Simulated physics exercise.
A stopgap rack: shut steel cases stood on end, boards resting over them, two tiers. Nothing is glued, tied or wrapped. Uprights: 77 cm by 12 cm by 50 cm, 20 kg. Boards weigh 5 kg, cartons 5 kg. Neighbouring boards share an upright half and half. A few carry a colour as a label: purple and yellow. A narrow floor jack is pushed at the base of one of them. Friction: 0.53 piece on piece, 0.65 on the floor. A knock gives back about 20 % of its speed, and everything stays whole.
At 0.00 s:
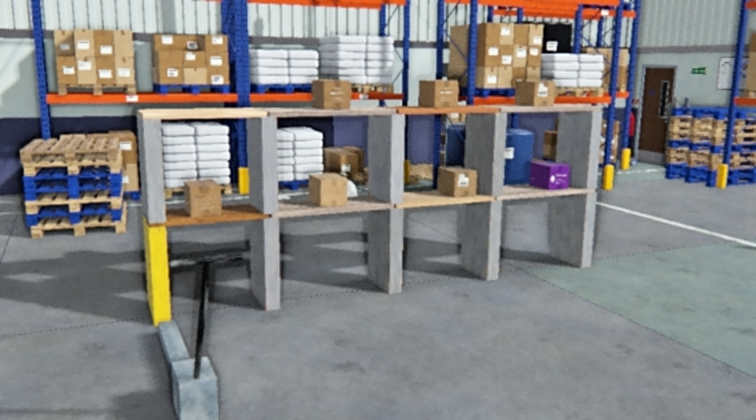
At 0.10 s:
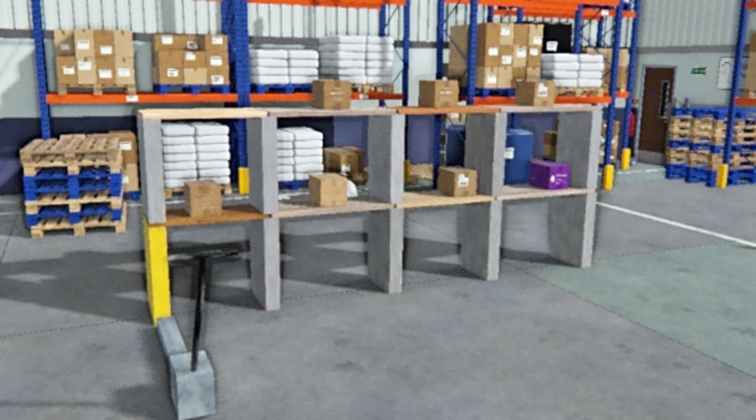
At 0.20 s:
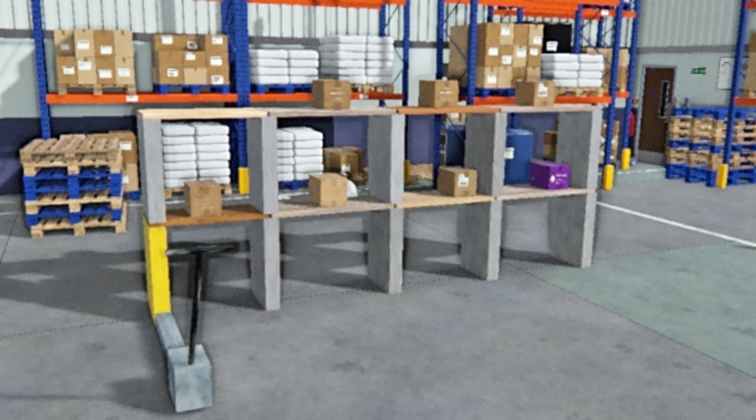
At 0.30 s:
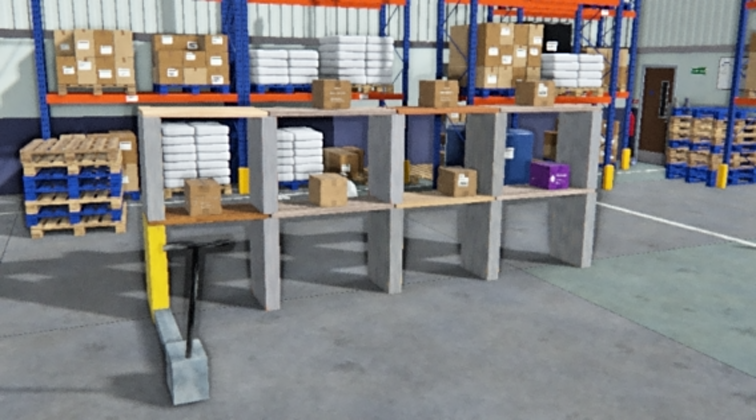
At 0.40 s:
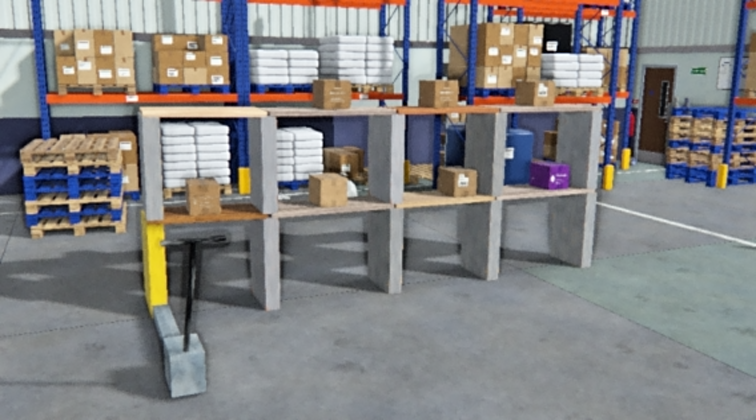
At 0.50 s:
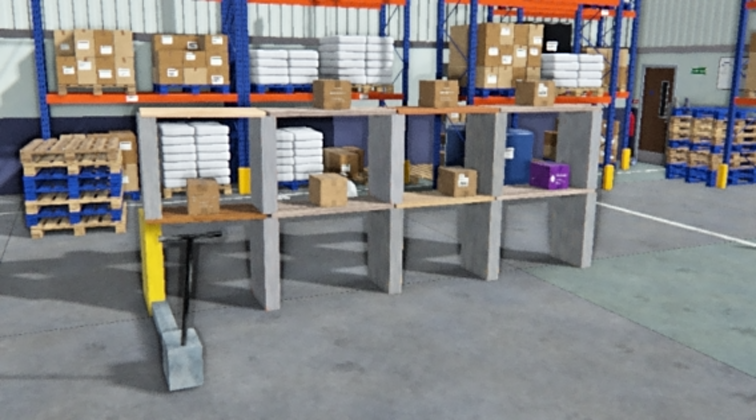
A narrow floor jack with a dark T-shaped handle slides slowly toward the base of the yellow upright at the left end of a two-tier makeshift rack. It then presses against the upright, which shifts back slightly, while the cartons, including a purple one at right, stay on their boards.
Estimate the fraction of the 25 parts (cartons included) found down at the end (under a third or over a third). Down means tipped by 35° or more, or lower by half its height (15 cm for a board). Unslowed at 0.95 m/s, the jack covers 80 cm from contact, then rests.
Ending down: Under a third.
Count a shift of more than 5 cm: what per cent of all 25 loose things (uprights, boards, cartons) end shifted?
It is 20 per cent.
After 0.78 s, none of the 25 pieces down, 5 disturbed; yellow upright 51 cm from its place.
After 1.44 s, none of the 25 pieces down, 5 disturbed; yellow upright 81 cm from its place.
After 2.64 s, 2 of the 25 pieces down; yellow upright 80 cm from its place.
In the end (3.5 s), 2 of the 25 pieces down; yellow upright 80 cm from its place; purple carton unmoved. That is 8 per cent. From the last view, middles, yellow upright near (143, 245), purple carton near (549, 175).
